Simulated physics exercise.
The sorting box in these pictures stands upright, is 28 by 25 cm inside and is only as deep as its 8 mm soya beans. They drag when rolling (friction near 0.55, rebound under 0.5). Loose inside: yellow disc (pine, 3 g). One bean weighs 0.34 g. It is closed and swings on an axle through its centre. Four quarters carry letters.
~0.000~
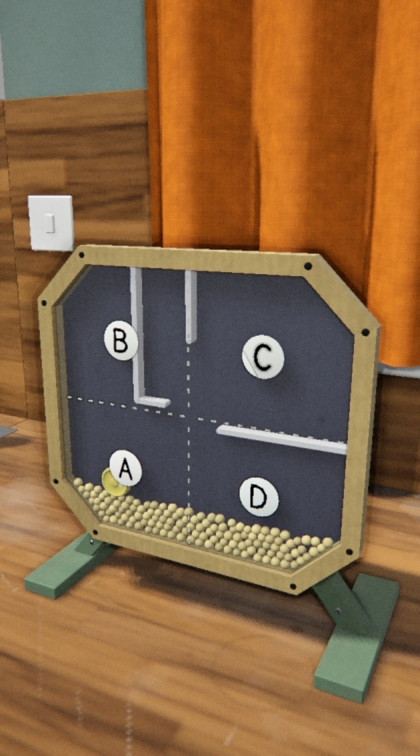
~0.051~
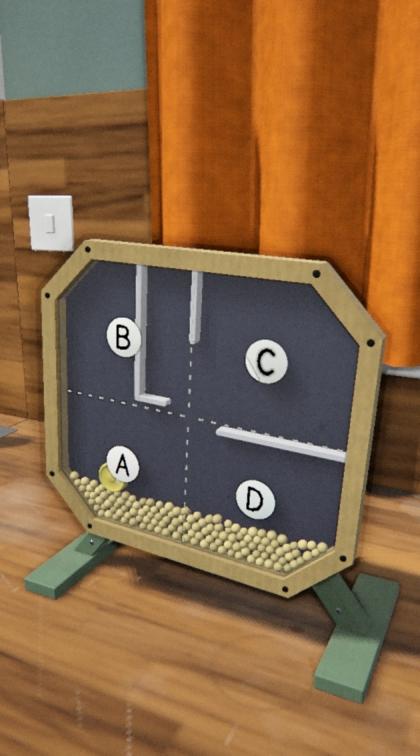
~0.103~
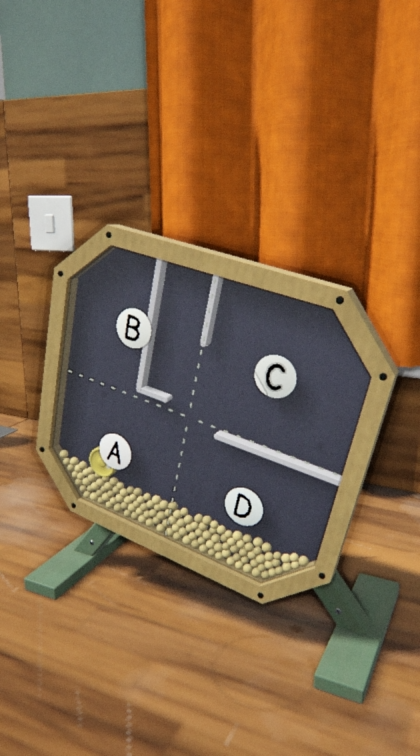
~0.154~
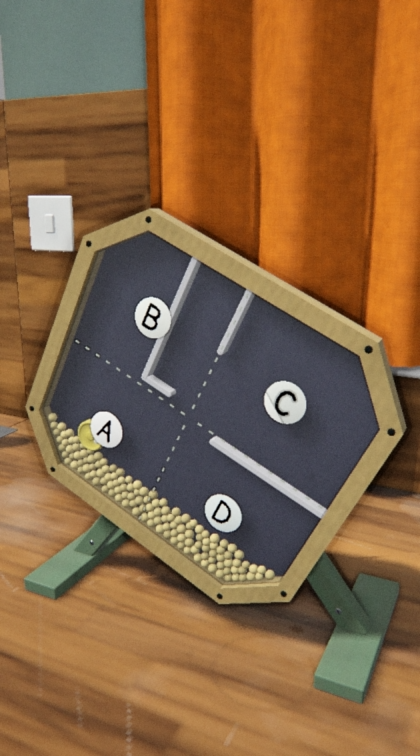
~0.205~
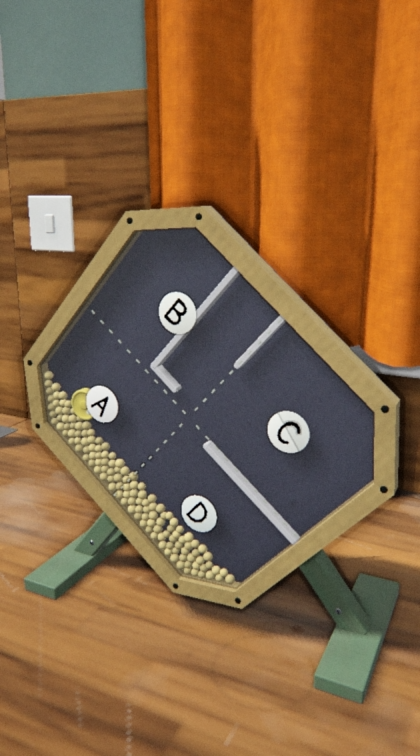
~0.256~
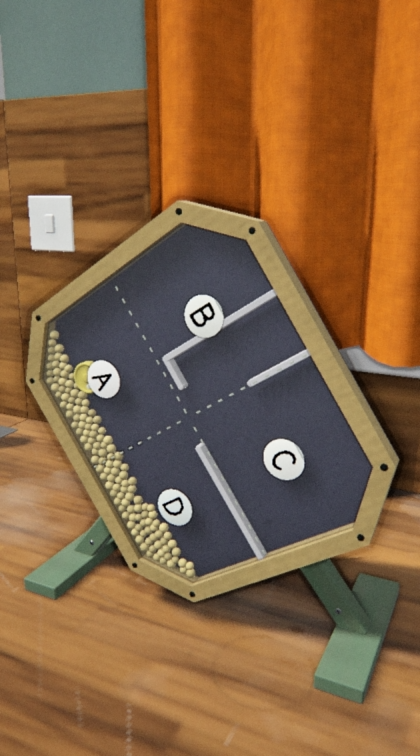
An eight-sided framed panel turns clockwise, carrying its small pale balls up the left side.
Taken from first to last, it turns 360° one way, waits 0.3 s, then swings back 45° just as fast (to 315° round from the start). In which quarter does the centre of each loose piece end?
Yellow disc: A.
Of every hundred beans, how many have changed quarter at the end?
Some 45 per cent.
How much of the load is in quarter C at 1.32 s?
About 0 per cent.
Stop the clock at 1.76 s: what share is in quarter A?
Roughly 80 per cent.
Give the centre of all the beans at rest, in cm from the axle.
About 3 cm right and 11 cm below.
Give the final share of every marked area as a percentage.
Quarter A: 85; quarter B: 0; quarter C: 0; quarter D: 15.
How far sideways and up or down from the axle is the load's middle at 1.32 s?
About 6 cm left and 9 cm below.
After 1.32 s, it has come round 360° clockwise; the beans' middle is 6 cm left of and 9 cm below the centre; A 80 %, D 15 %; yellow disc in A.
After 1.76 s, it has come round 338° clockwise; the beans' middle is 1 cm left of and 11 cm below the centre; A 80 %, D 20 %; yellow disc in A.
After 1.90 s, it has come round 315° clockwise; the beans' middle is 3 cm right of and 10 cm below the centre; A 80 %, D 20 %; yellow disc in A.
Settled by 2.9 s, it has come round 315° clockwise; A 85 %, B 0 %, C 0 %, D 15 %; yellow disc in A.
